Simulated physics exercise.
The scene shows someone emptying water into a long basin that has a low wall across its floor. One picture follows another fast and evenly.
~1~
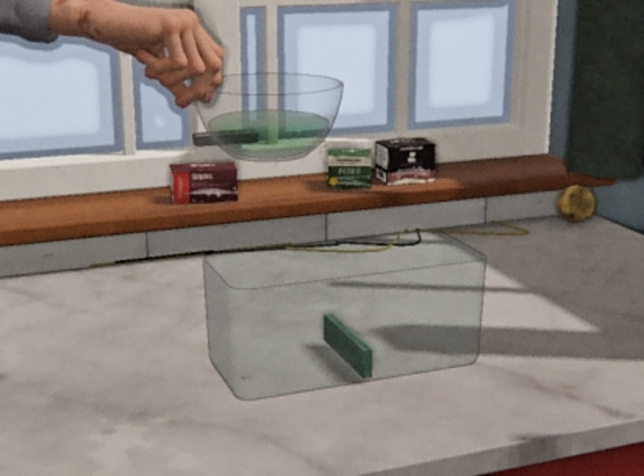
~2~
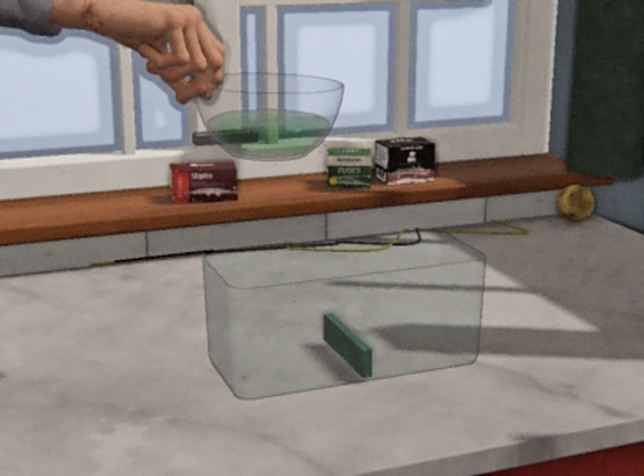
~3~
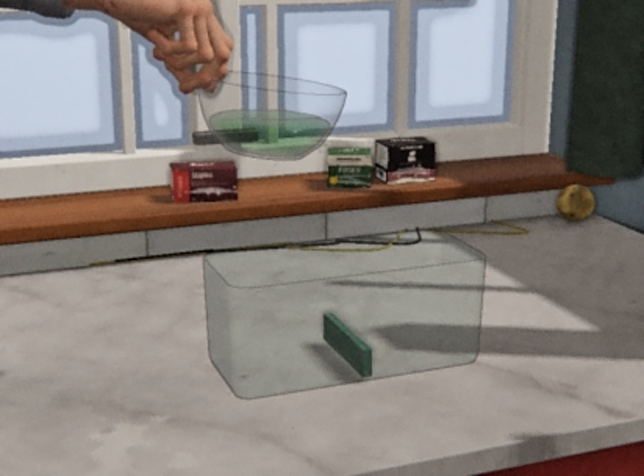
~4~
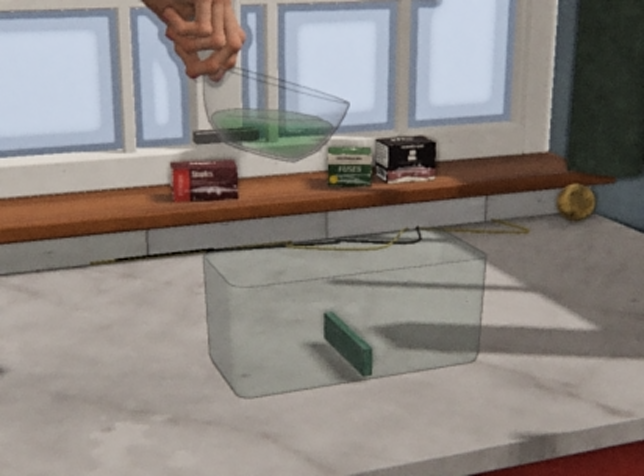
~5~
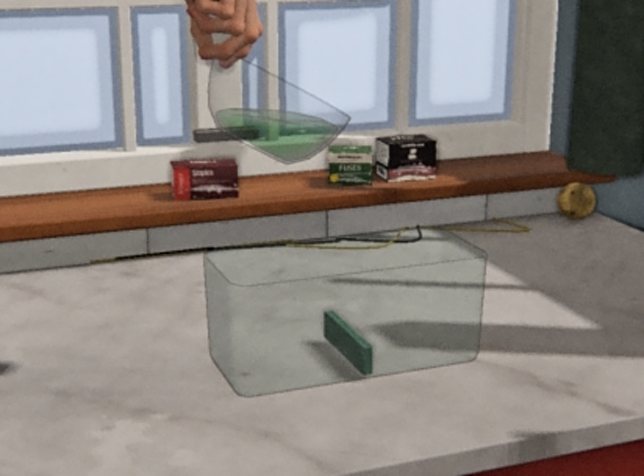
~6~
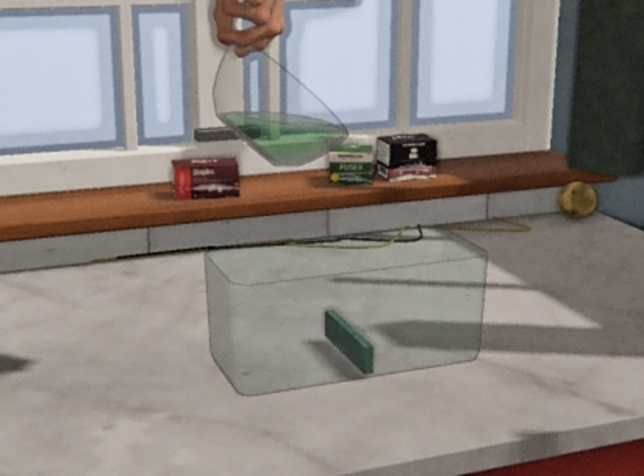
In this clip, a hand holds a clear bowl of green-tinted water above a long transparent basin with a low green wall on its floor, then steadily tilts the bowl steeply to the right, its water reaching the lowered rim.
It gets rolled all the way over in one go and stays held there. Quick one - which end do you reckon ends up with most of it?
The winner here is the right pocket, by the look of it.
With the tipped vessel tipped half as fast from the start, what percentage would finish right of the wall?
It comes to some 80 in a hundred.
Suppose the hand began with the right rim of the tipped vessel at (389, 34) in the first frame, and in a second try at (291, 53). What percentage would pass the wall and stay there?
You'd get around 75 per cent and then around 20 per cent.
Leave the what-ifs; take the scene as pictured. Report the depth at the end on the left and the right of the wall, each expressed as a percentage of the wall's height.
Left side 20 percent, right side 40 percent.
A moment on, the tilt is 112° and 3 per cent is still to pour, 5 is left of the wall and 54 right of it.
Next, the tilt is 121° and 0 per cent is still to pour, 30 is left of the wall and 67 right of it.
Then the tilt is 121° and 0 per cent is still to pour, 34 is left of the wall and 64 right of it.
Later the tilt is 121° and 0 per cent is still to pour, 34 is left of the wall and 64 right of it.
In the end 34 per cent lies left of the wall, 64 right of it and 2 outside.
